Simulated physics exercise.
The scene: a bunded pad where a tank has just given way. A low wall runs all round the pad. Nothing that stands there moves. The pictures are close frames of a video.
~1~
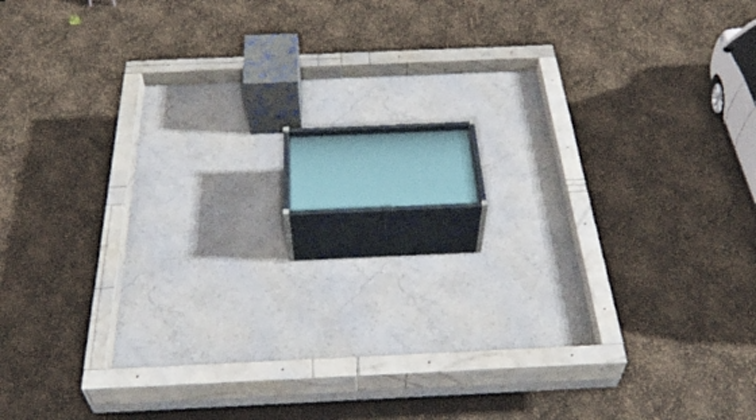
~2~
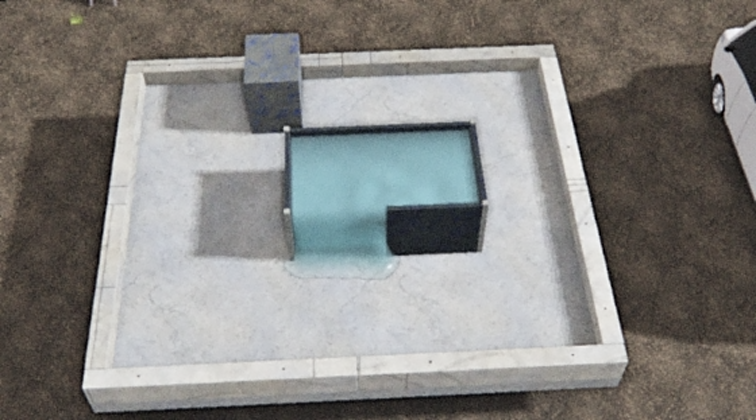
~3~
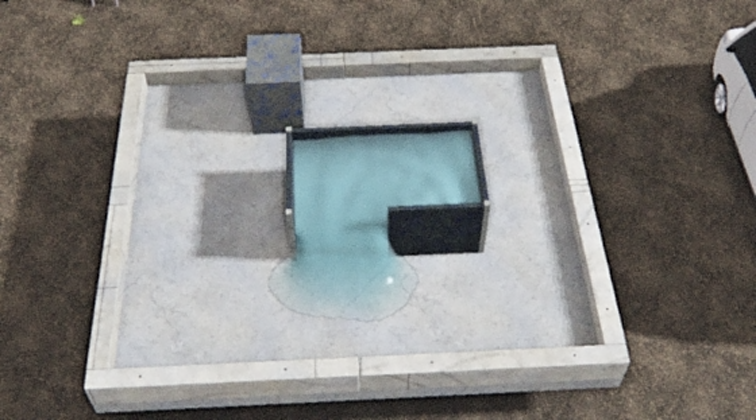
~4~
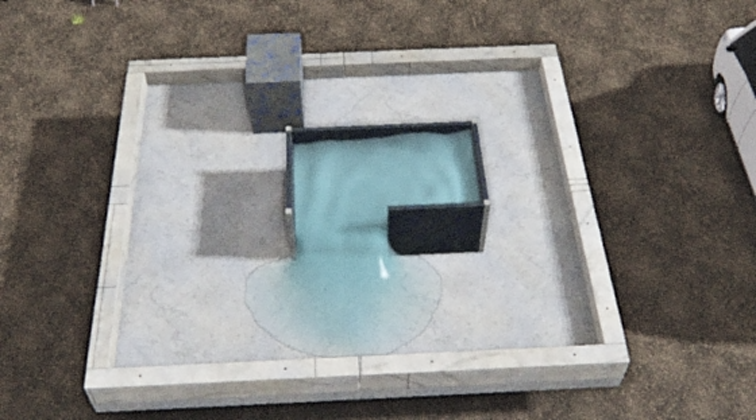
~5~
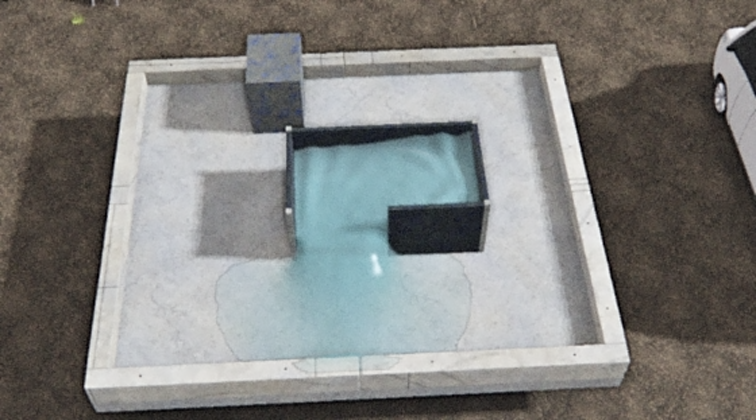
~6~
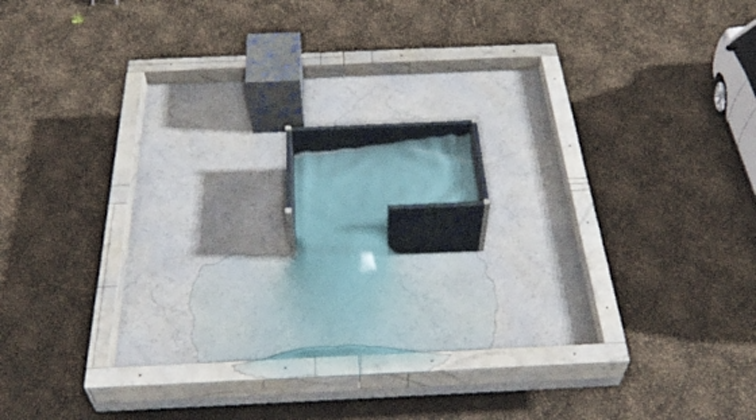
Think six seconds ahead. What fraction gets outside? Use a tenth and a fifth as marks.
It loses a tenth to a fifth.
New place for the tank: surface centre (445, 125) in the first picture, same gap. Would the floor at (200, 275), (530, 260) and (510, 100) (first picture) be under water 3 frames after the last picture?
One after the other: Clear, flooded, clear.
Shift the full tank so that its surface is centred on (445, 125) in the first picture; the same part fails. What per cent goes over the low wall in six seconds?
Near 8 in a hundred.
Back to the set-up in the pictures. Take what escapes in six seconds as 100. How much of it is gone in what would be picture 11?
Some 25 per cent.
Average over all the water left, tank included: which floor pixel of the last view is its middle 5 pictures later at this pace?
Near (354, 268).
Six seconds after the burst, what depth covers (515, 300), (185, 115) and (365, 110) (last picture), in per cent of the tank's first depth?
In turn 10, 18 and 8 in a hundred.
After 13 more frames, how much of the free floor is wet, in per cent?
Close to 50 %.
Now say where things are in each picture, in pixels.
Still water in the open tank at (382, 171), in the first picture.
The front is at (391, 265), out from the gap at (340, 242), in the second picture.
Water pours out at (342, 243) and has run to (391, 307), in the third picture.
The front is at (358, 357), out from the gap at (341, 244), in the fourth picture.
The front is at a hidden place, out from the gap at (342, 243), in the fifth picture.
The front is at a hidden place, out from the gap at (341, 243), in the sixth picture.
A moment on, water covers 25 % of the floor; the low wall has let 1 % over.
Next, water covers 25 % of the floor; the low wall has let 4 % over.
Then, water covers 45 % of the floor; the low wall has let 12 % over.
Later, water covers 65 % of the floor; the low wall has let 14 % over.
In the end, water covers 80 % of the floor; the low wall has let 14 % over.
